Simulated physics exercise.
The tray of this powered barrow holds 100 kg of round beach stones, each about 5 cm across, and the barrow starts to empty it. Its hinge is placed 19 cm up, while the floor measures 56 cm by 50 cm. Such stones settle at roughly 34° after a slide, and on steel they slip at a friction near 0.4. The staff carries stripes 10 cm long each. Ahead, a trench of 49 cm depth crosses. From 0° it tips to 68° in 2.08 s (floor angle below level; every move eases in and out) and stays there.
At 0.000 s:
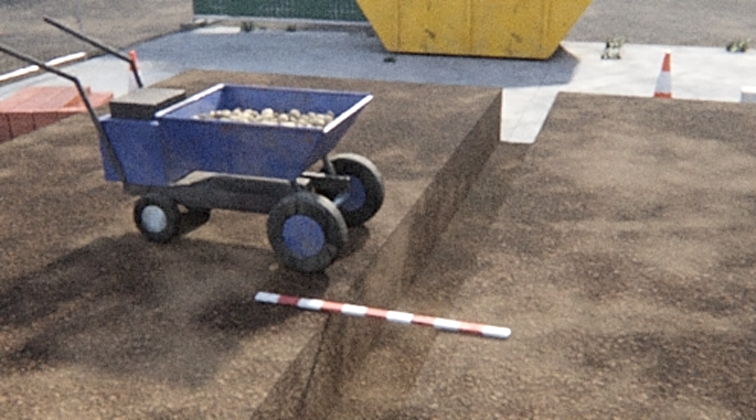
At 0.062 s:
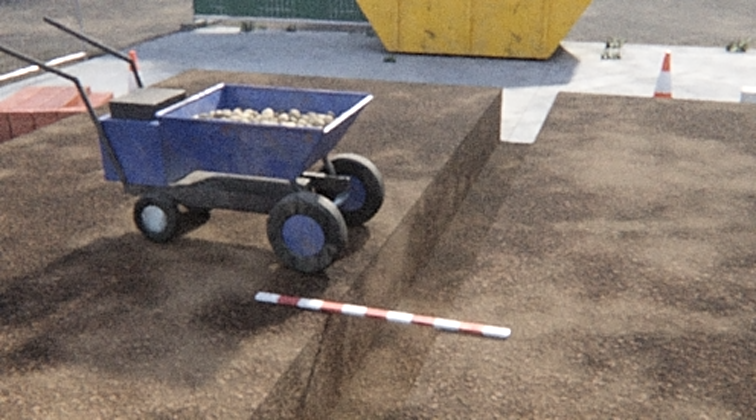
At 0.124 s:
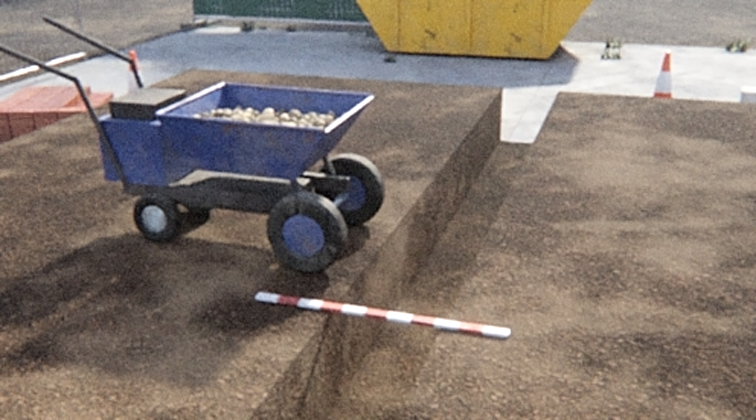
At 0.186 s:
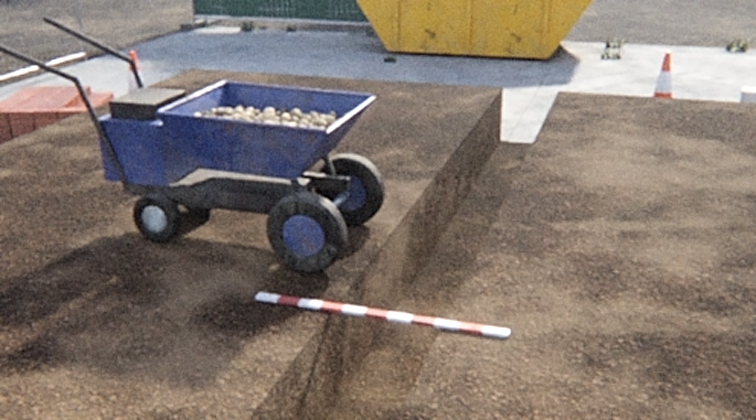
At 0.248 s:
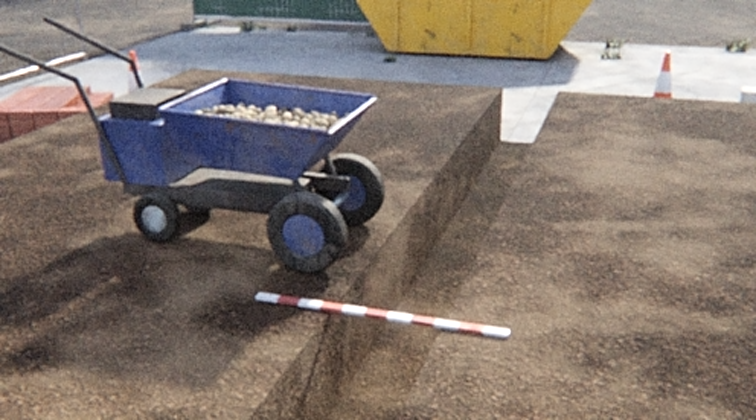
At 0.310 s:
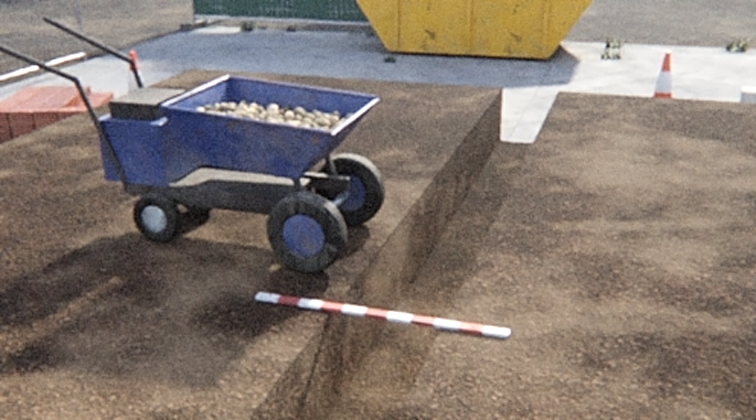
A blue powered barrow, its tray loaded with round pale stones, stands on brown earth left of centre, seen from slightly above by a camera that stays still. A red-and-white striped staff lies across the trench edge in front, with a yellow skip, an orange cone and reddish blocks behind. The tray starts level, then tilts very slightly down towards the right, the stones barely shifting.
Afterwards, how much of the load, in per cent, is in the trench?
About 66 per cent.
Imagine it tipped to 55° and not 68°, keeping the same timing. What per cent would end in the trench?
In that case some 50 per cent.
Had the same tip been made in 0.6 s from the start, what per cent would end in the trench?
Near 35 per cent.
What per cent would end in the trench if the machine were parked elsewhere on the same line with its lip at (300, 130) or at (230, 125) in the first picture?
It comes to about 95 and 85 in a hundred.
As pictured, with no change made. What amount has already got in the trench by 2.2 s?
About 30%.
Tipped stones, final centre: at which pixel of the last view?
(456, 336).
After 1.6 s the floor is at 57°; 100 % in the tray; the foremost stones are at (427, 189).
After 2.2 s the floor is at 68°; 44 % in the tray, 31 % in the trench, 25 % past the trench; the foremost stones are at (561, 269).
After 2.5 s the floor is at 68°; 20 % in the tray, 45 % in the trench, 35 % past the trench; the foremost stones are at (634, 296).
After 4.5 s the floor is at 68°; 0 % in the tray, 66 % in the trench, 34 % past the trench; the foremost stones are at (678, 272).
